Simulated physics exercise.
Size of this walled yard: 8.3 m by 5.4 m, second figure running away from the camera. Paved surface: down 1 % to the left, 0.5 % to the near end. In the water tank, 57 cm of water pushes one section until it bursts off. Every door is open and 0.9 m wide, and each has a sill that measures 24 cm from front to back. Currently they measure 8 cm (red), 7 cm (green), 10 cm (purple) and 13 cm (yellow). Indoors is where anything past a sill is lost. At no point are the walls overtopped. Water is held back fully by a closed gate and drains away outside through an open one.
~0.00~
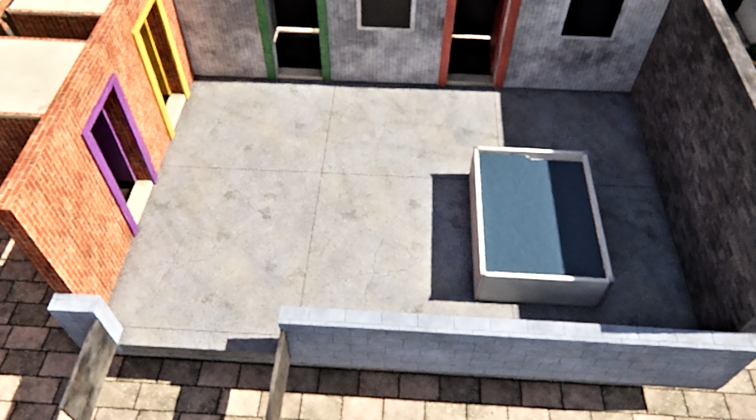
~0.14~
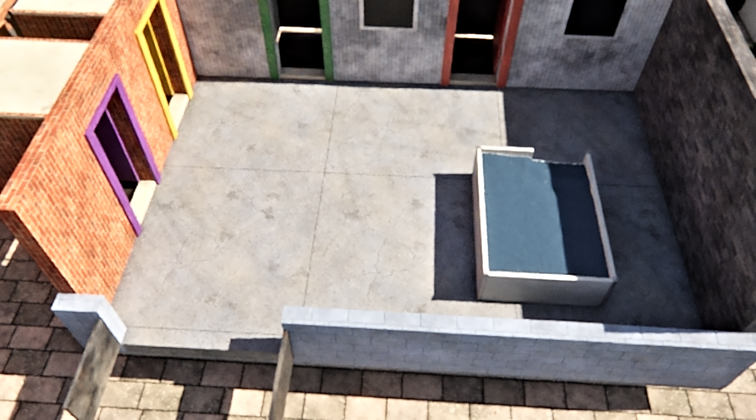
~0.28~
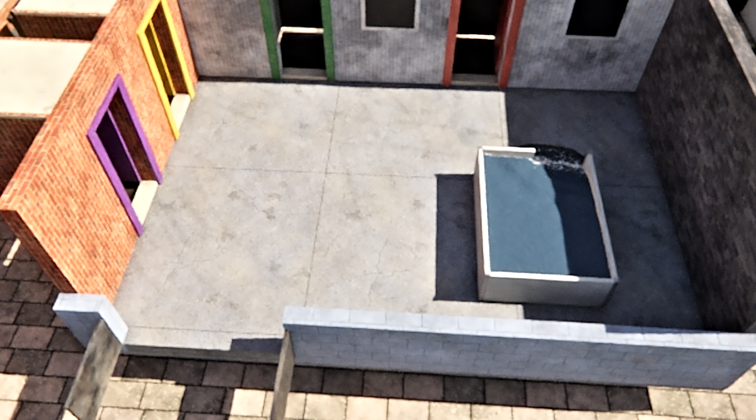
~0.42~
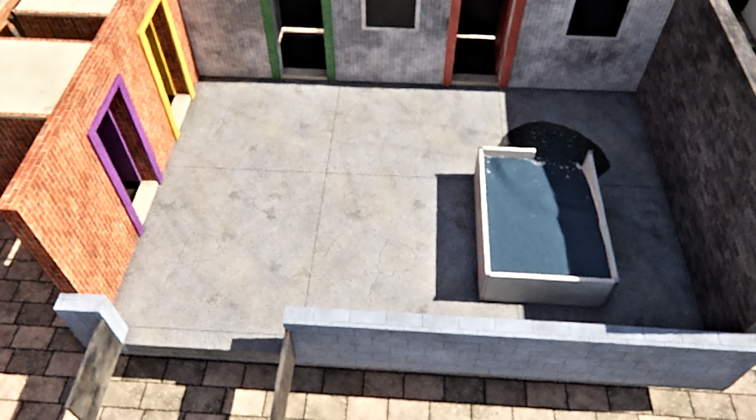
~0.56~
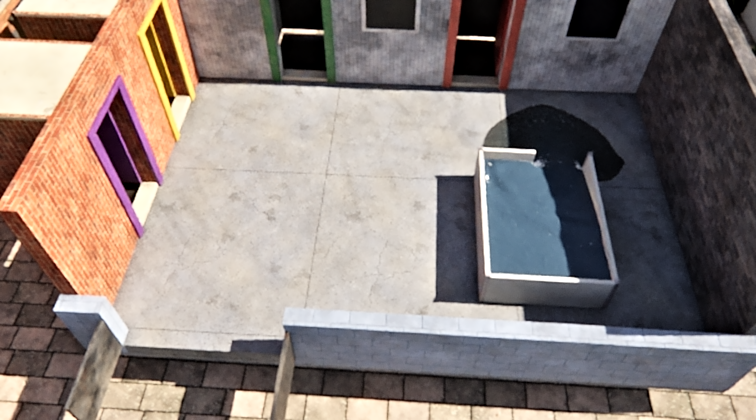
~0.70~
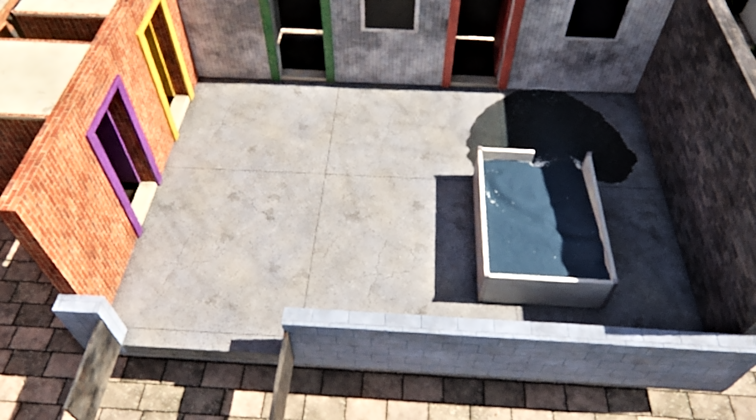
Water poured through a gap in the far side of a raised tank in a walled yard, and a dark wet patch spread steadily across the grey paving behind it, widening to both sides.
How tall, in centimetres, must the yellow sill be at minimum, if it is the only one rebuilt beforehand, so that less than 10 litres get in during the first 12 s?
It needs to be at least 8 cm tall.
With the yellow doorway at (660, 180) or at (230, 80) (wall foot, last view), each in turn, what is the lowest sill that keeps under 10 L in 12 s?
6.0 and 6.0 cm.
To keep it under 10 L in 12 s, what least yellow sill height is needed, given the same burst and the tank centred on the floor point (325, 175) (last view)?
That setup calls for roughly 14.0 cm.
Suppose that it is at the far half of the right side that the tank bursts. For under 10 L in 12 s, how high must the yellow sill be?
In that case you'd want it roughly 6.5 cm high.
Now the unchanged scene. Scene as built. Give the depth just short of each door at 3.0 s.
Lab note, cm: Red 14; green 2; purple 0; yellow 0.
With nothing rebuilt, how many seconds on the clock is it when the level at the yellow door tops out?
I'd say near 7.0 seconds.
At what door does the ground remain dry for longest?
Final door: Purple.
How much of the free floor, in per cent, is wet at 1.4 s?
About 15 per cent.
After 1.4 s water covers 15 % of the floor, deepest (31 cm) near (560, 175); it has not reached the yellow door.
After 3.0 s water covers 25 % of the floor, deepest (26 cm) near (528, 95); it has not reached the yellow door.
After 12.0 s water covers 85 % of the floor, deepest (11 cm) near (104, 327); 8 cm at the yellow door, 0 litres in over its 13 cm sill.
At the yellow door as built, the water arrived by 4.4 s and peaked near 11 cm at 6.8 s.
Run again over the same 12 s with other heights there, 27 litres in over 6.5 cm, 3 litres over 9 cm. The limit of 10 litres is kept from about 8 cm up.
